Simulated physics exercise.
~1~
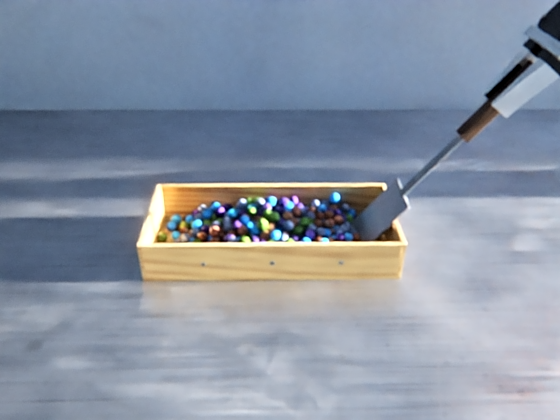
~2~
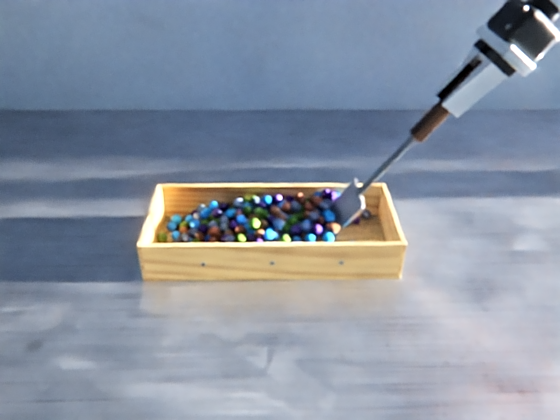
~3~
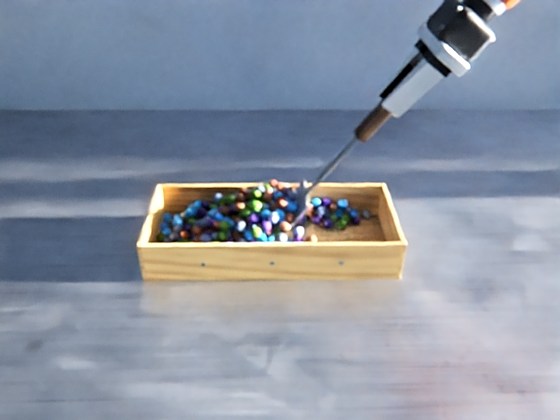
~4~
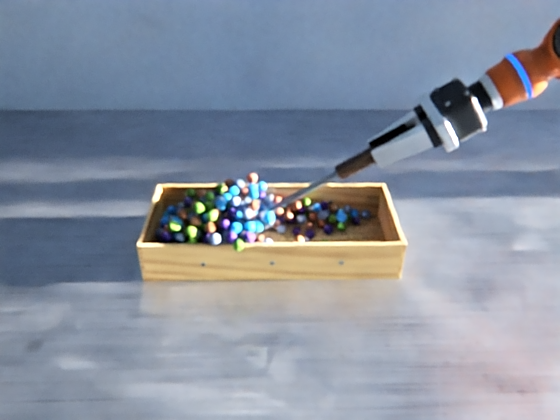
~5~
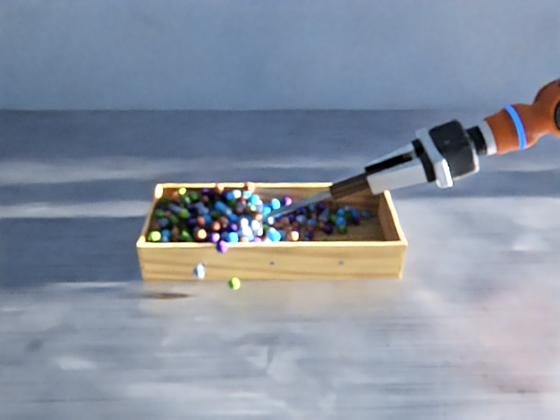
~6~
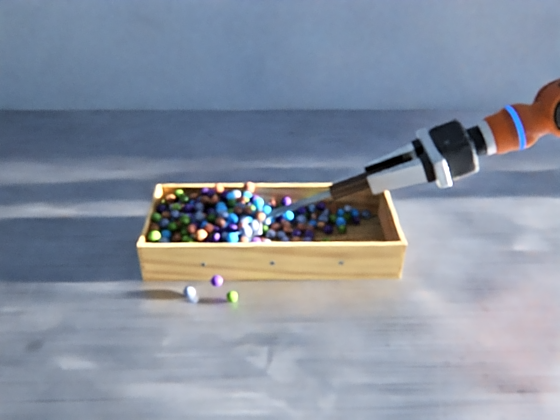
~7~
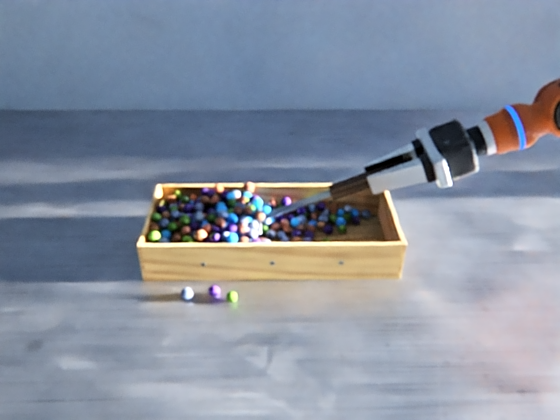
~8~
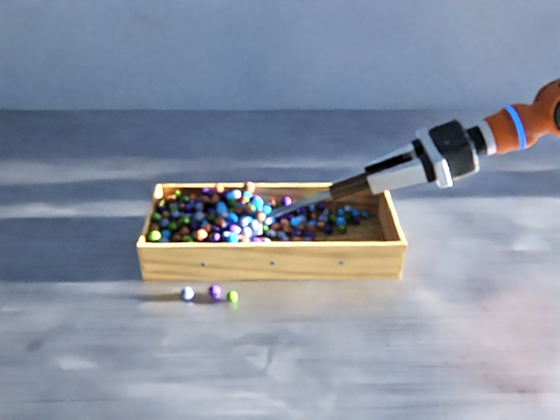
The clip opens on a shallow wooden trough filled with small, shiny round sweets in many colours, with a robot arm holding a turner at its right end. The arm pushes the blade left through the sweets, baring part of the trough floor behind it. As the tool reaches the middle, the sweets pile up into a mound on the left, and the handle tips flatter. The mound then slumps, and three sweets tumble over the front side. They settle on the table top in front of the trough, while the turner rests still among the many left inside.
